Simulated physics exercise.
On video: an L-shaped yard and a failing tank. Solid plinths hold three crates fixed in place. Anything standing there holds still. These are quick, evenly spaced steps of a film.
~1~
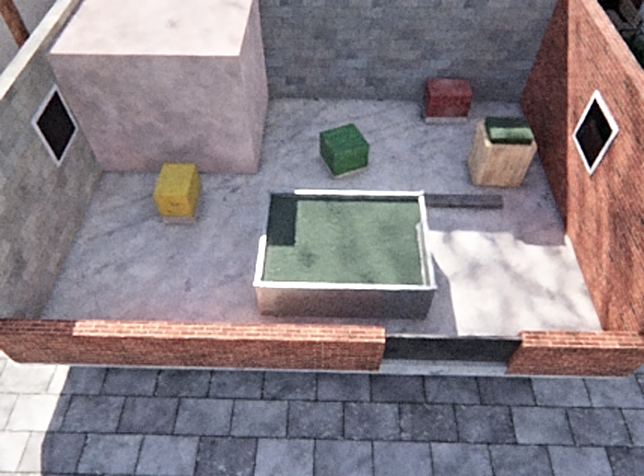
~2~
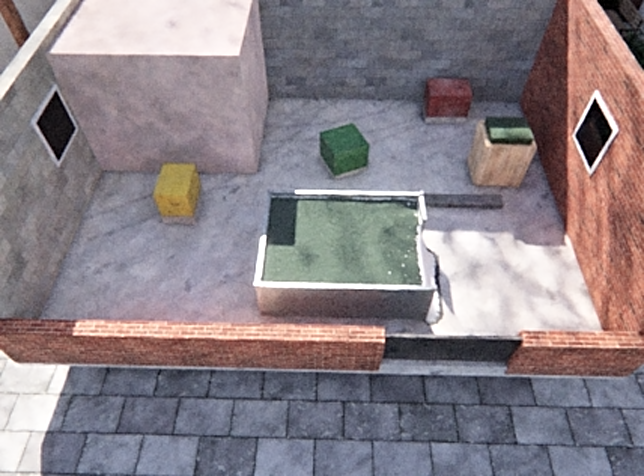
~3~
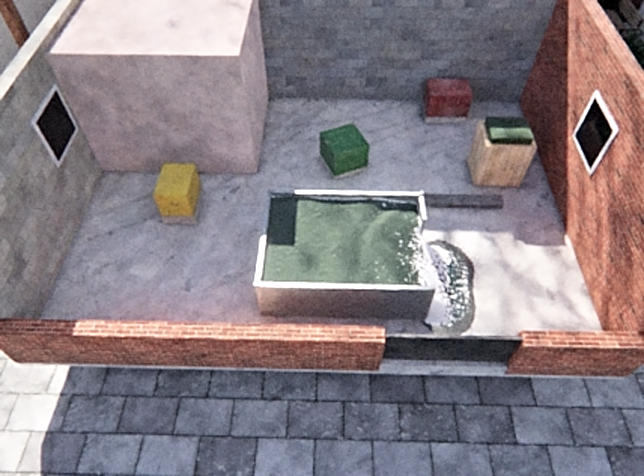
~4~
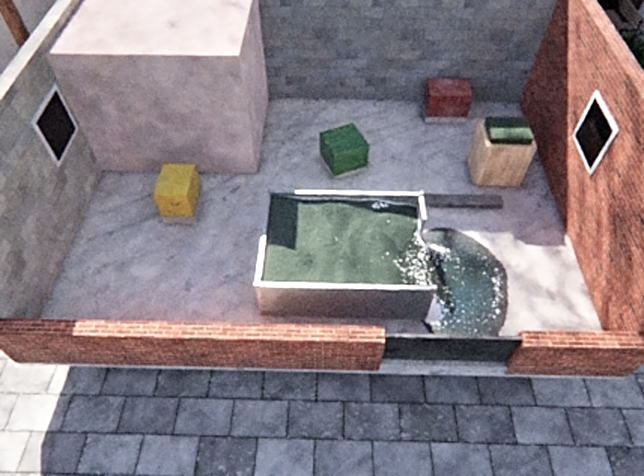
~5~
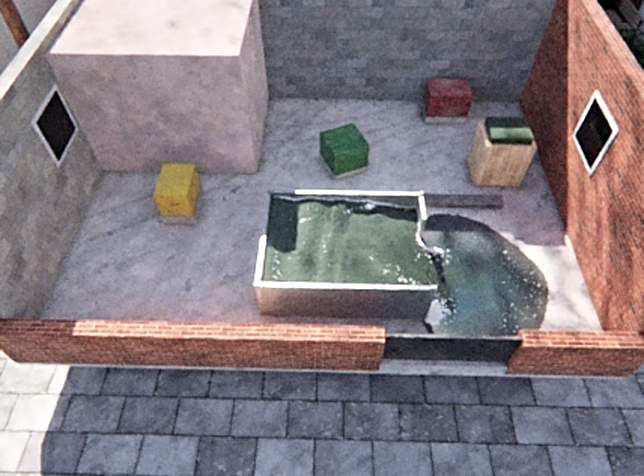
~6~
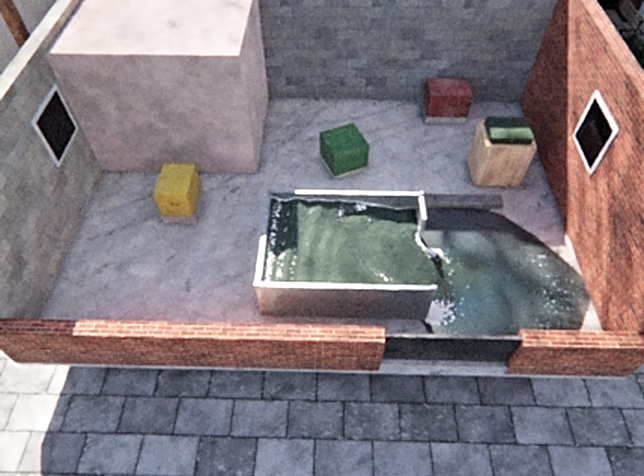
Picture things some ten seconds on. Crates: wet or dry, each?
Green crate wet, red crate wet, yellow crate dry.
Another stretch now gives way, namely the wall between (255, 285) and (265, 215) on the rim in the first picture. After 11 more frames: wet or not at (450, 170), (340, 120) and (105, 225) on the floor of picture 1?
Those three places would be still unsoaked, still unsoaked and soaking, in that order.
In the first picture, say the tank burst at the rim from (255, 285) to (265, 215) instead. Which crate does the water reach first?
That would be the one in yellow.
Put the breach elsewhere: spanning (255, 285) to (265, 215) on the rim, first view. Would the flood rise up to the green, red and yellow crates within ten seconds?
As I read it, the green one gets reached; the red one is never reached; finally the yellow one gets reached.
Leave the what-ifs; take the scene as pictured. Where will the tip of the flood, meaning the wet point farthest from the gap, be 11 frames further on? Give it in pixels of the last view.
The wet edge reaches furthest near (525, 125).
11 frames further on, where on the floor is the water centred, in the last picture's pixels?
The centre of mass sits at about (438, 273).
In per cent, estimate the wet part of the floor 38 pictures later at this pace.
Roughly 70 percent, I'd say.
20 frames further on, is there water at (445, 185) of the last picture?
That spot: Submerged.
A moment on, water covers 20 % of the floor; the green crate not reached, the red crate not reached, the yellow crate not reached.
Next, water covers 25 % of the floor; the green crate not reached, the red crate not reached, the yellow crate not reached.
Then, water covers 35 % of the floor; the green crate water round its plinth, the red crate water round its plinth, the yellow crate not reached.
Later, water covers 70 % of the floor; the green crate water round its plinth, the red crate water round its plinth, the yellow crate water round its plinth.
In the end, water covers 95 % of the floor; the green crate was topped, the red crate was topped, the yellow crate stayed above the water.
